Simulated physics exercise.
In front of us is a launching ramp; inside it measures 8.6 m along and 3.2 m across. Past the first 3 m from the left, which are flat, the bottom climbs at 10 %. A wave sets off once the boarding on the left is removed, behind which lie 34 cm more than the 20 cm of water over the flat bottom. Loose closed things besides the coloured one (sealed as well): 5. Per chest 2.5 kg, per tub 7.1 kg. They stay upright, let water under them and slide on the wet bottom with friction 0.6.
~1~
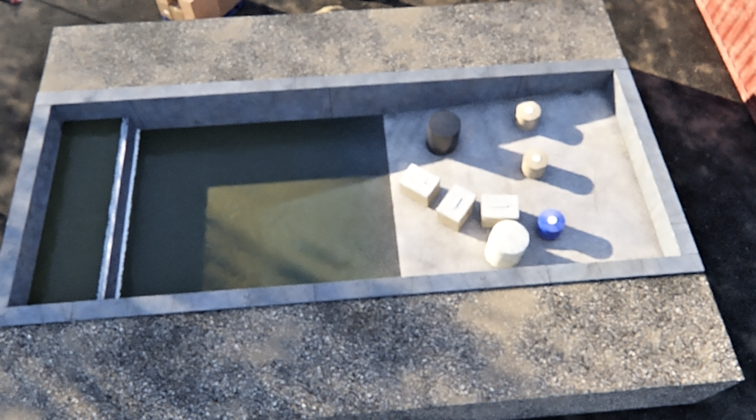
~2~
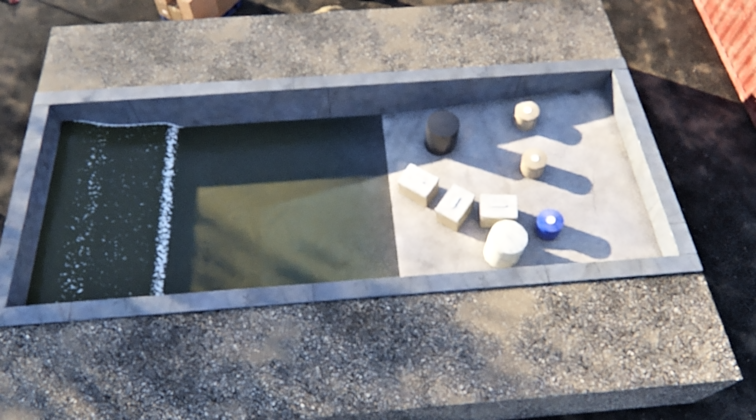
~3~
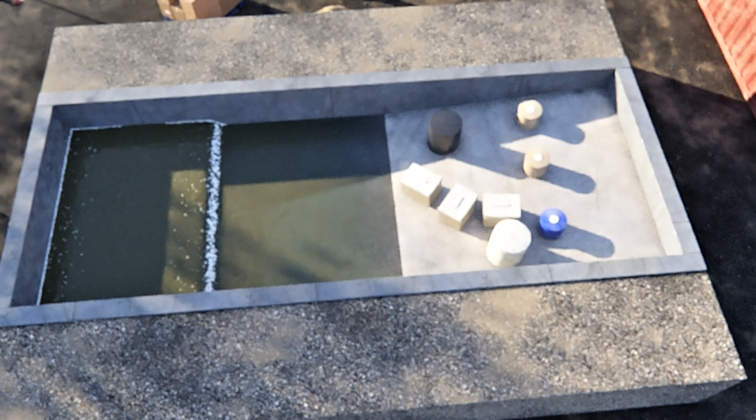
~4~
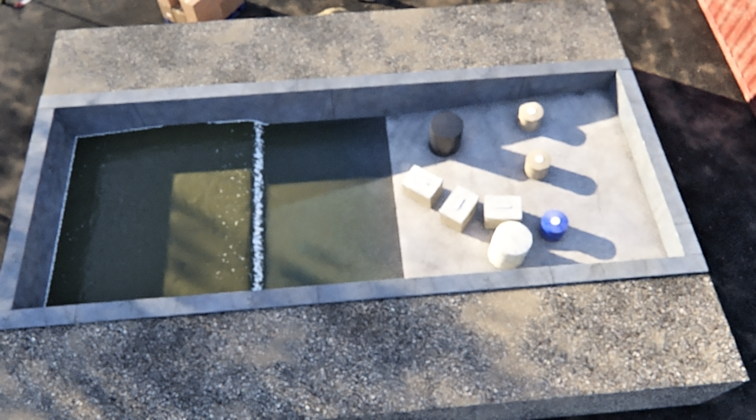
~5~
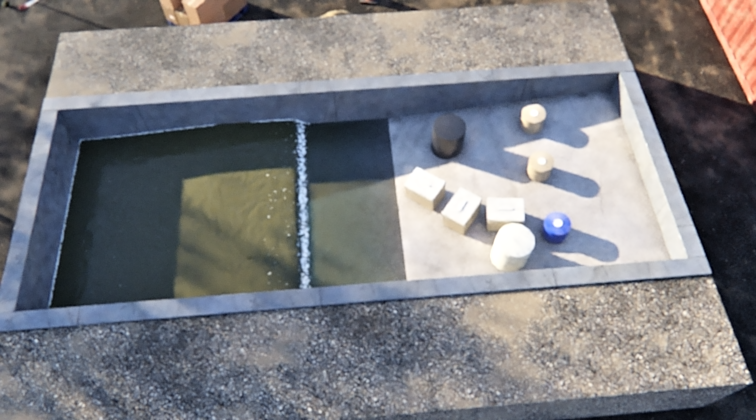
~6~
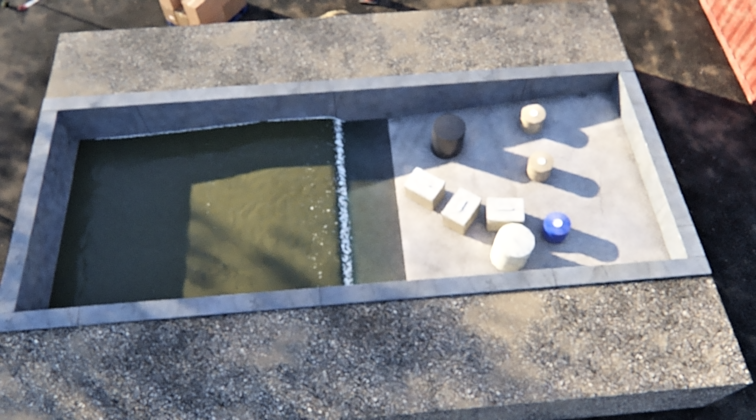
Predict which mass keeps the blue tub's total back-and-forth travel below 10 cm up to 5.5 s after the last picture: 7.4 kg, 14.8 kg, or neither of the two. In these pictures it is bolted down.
I predict 7.4 kg does it.
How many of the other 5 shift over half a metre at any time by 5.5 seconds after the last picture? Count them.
The tally stands at 3.
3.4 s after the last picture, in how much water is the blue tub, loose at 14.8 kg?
Close to 3 cm deep.
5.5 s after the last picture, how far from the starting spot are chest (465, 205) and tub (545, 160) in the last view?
Net displacement, in order: 200 cm; 10 cm.
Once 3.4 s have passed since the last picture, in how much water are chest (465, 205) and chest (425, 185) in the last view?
First roughly 5 cm, second roughly 6 cm.
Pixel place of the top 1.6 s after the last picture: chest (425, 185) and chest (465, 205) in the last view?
Near (520, 157) and (503, 199).
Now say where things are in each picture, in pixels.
The blue tub at (554, 220), on the bottom; water covers 15.7 m2; 0 of 6 have shifted, in the first frame.
The blue tub at (553, 220), on the bottom; water covers 15.7 m2; 0 of 6 have shifted, in the second frame.
The blue tub at (556, 219), on the bottom; water covers 15.7 m2; 0 of 6 have shifted, in the third frame.
The blue tub at (557, 221), on the bottom; 15.7 m2 under water; 0 of 6 have shifted, in the fourth frame.
The blue tub at (560, 223), on the bottom; 15.7 m2 under water; 0 of 6 have shifted, in the fifth frame.
The blue tub at (560, 223), on the bottom; 15.7 m2 under water; 0 of 6 have shifted, in the sixth frame.
Then, 0.6 s after the last picture the blue tub would be 0 cm from its start with 7.4 kg and 0 cm from its start with 14.8 kg; 0 cm of water round it then.
Then, 1.6 s after the last picture the blue tub would be 0 cm from its start with 7.4 kg and 0 cm from its start with 14.8 kg; 2 cm of water round it then.
Then, 3.4 s after the last picture the blue tub would be 0 cm from its start with 7.4 kg and 0 cm from its start with 14.8 kg; 3 cm of water round it then.
Then, 5.5 s after the last picture the blue tub would be 0 cm from its start with 7.4 kg and 0 cm from its start with 14.8 kg; 1 cm of water round it then.
